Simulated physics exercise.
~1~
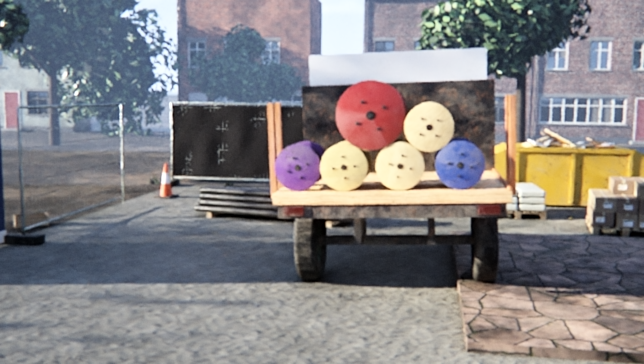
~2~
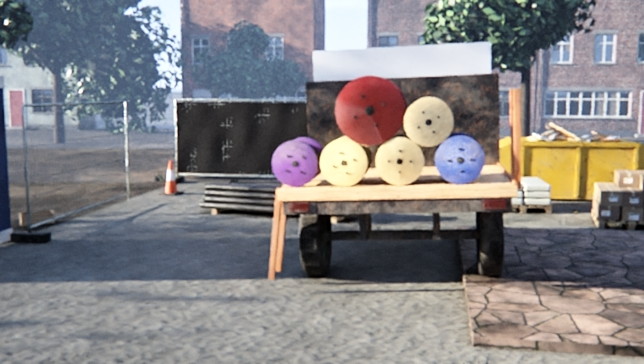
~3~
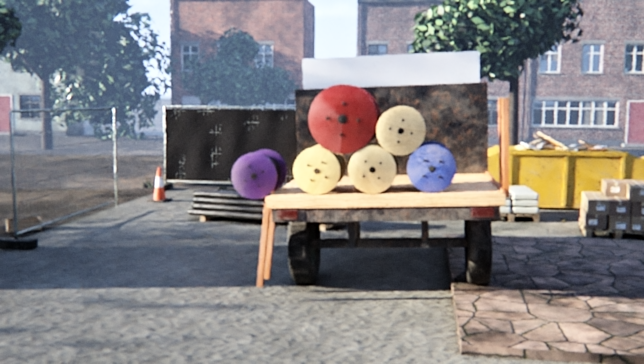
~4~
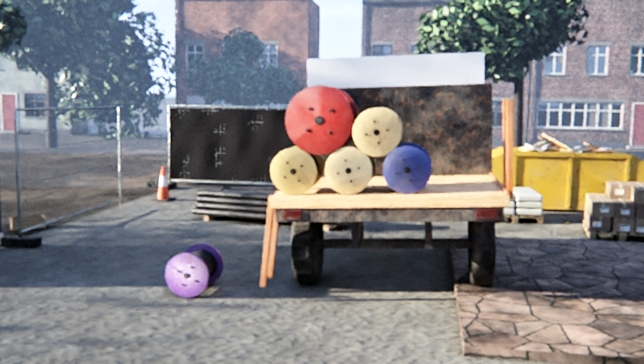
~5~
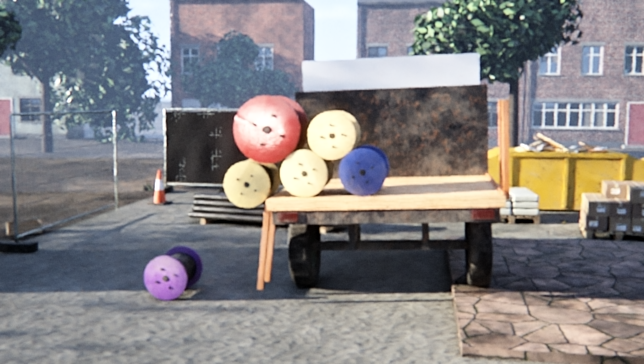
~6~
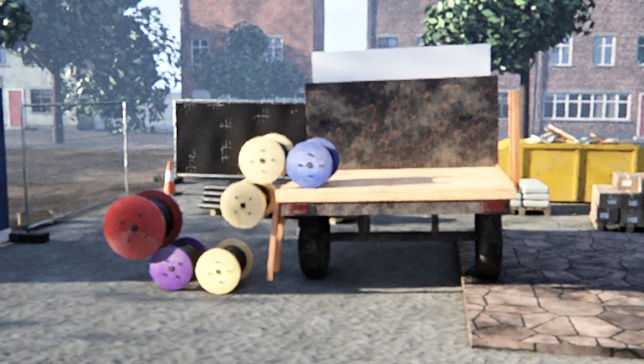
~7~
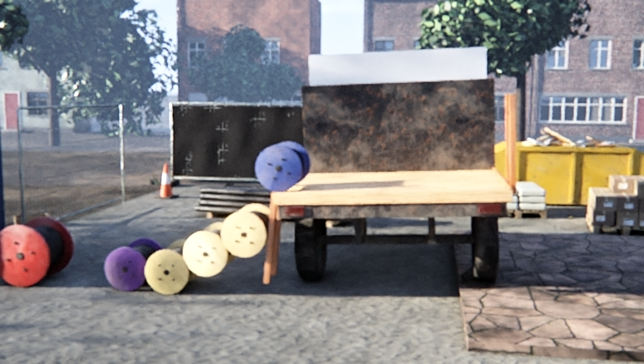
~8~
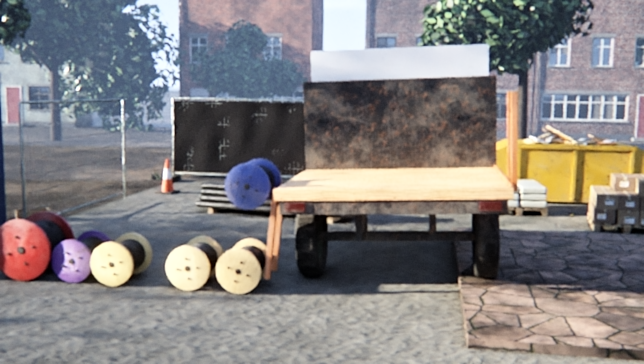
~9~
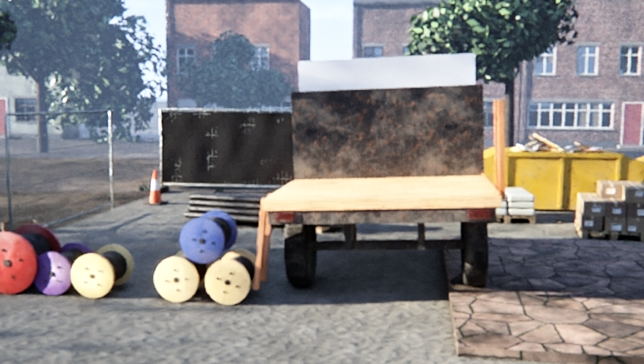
In this clip, the left posts of a parked flatbed swing down and its stacked cable reels roll left, the purple one dropping first, then the red and cream ones, and the blue one last, leaving the deck empty with blue resting atop two cream reels beside it.
